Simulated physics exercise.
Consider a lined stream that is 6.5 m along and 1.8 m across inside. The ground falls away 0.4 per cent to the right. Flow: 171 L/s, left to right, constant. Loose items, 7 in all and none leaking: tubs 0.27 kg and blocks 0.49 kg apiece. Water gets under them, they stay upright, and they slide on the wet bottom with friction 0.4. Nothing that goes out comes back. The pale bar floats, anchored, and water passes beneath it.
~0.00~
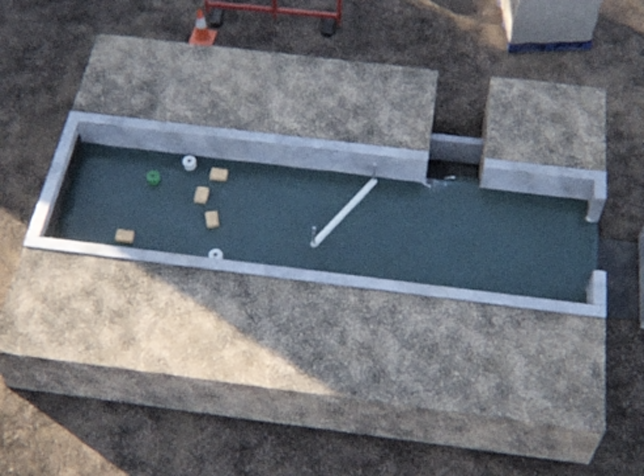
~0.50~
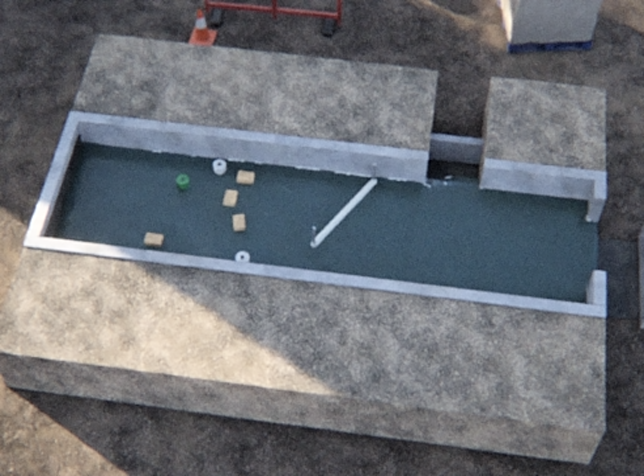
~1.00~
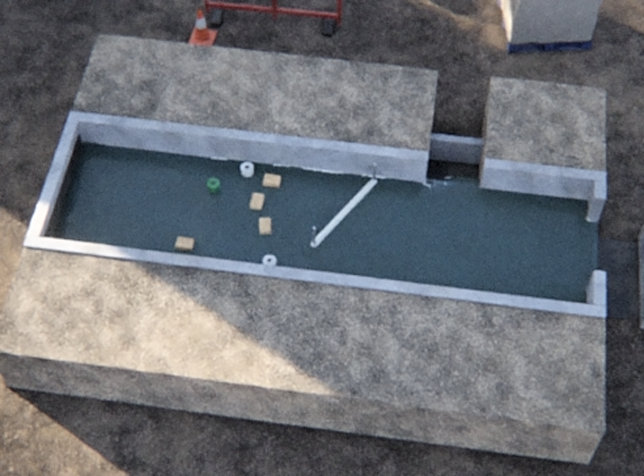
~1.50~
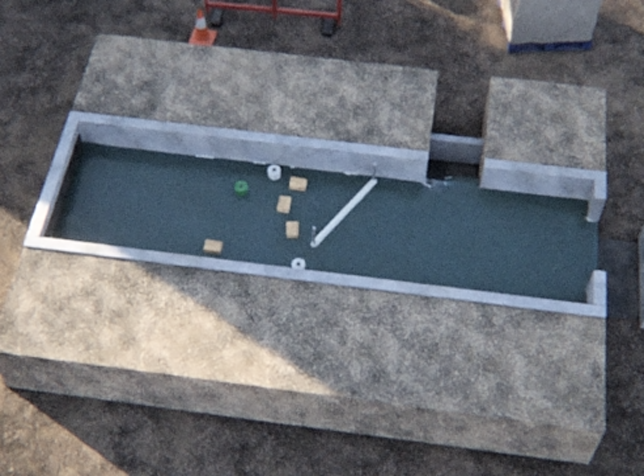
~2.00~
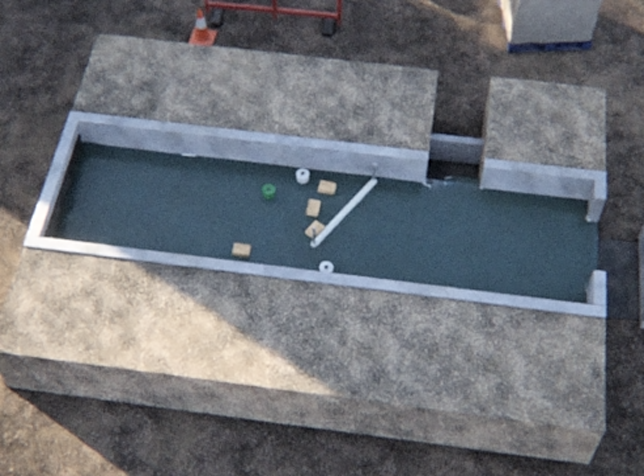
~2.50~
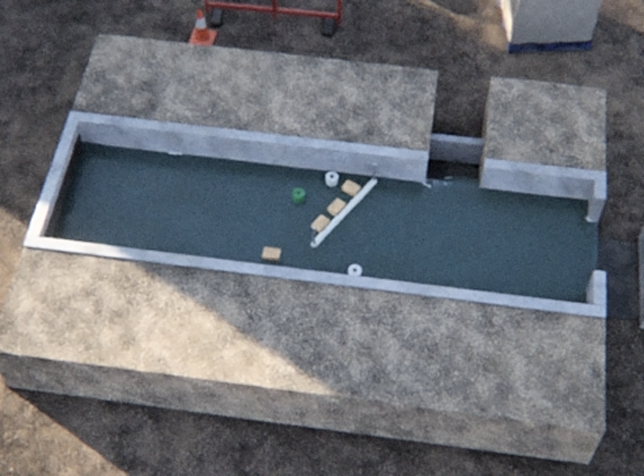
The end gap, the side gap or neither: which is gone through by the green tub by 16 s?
Answer: Neither one.
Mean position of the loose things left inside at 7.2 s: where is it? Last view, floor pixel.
That lands at roughly (400, 222).
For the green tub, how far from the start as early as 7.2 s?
Displacement near 250 cm.
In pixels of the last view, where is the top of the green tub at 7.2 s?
Estimated top position: Near (352, 187).
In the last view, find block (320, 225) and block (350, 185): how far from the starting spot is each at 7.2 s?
First: 150 cm. Second: 200 cm.
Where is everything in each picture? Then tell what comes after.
The first frame shows the green tub at (153, 176), afloat; about 1690 L in view; 0 of 7 have shifted.
The second frame shows the green tub at (183, 179) floats, 38 cm from its start; about 1690 L in view; 7 of 7 have shifted.
The third frame shows the green tub at (213, 183), afloat, 77 cm from its start; 14 cm deep round most things; 7 of 7 have shifted.
The fourth frame shows the green tub at (241, 186) floats, 113 cm from its start; about 1690 L in view; 7 of 7 have shifted.
The fifth frame shows the green tub at (269, 189) floats, 148 cm from its start; about 1690 L in view; 7 of 7 have shifted.
The sixth frame shows the green tub at (299, 193), afloat, 185 cm from its start; 14 cm deep round most things; 7 of 7 have shifted.
After 3.5 s the green tub is near (335, 190), 2.3 m from its start, afloat; 0 of 7 are out; 7 afloat.
After 7.2 s the green tub is near (352, 187), 2.5 m from its start, afloat; 0 of 7 are out; 7 afloat.
After 12.0 s the green tub is near (353, 186), 2.5 m from its start, afloat; 2 of 7 are out; 5 afloat.
After 16.0 s the green tub is near (353, 186), 2.5 m from its start, afloat; 2 of 7 are out; 5 afloat.
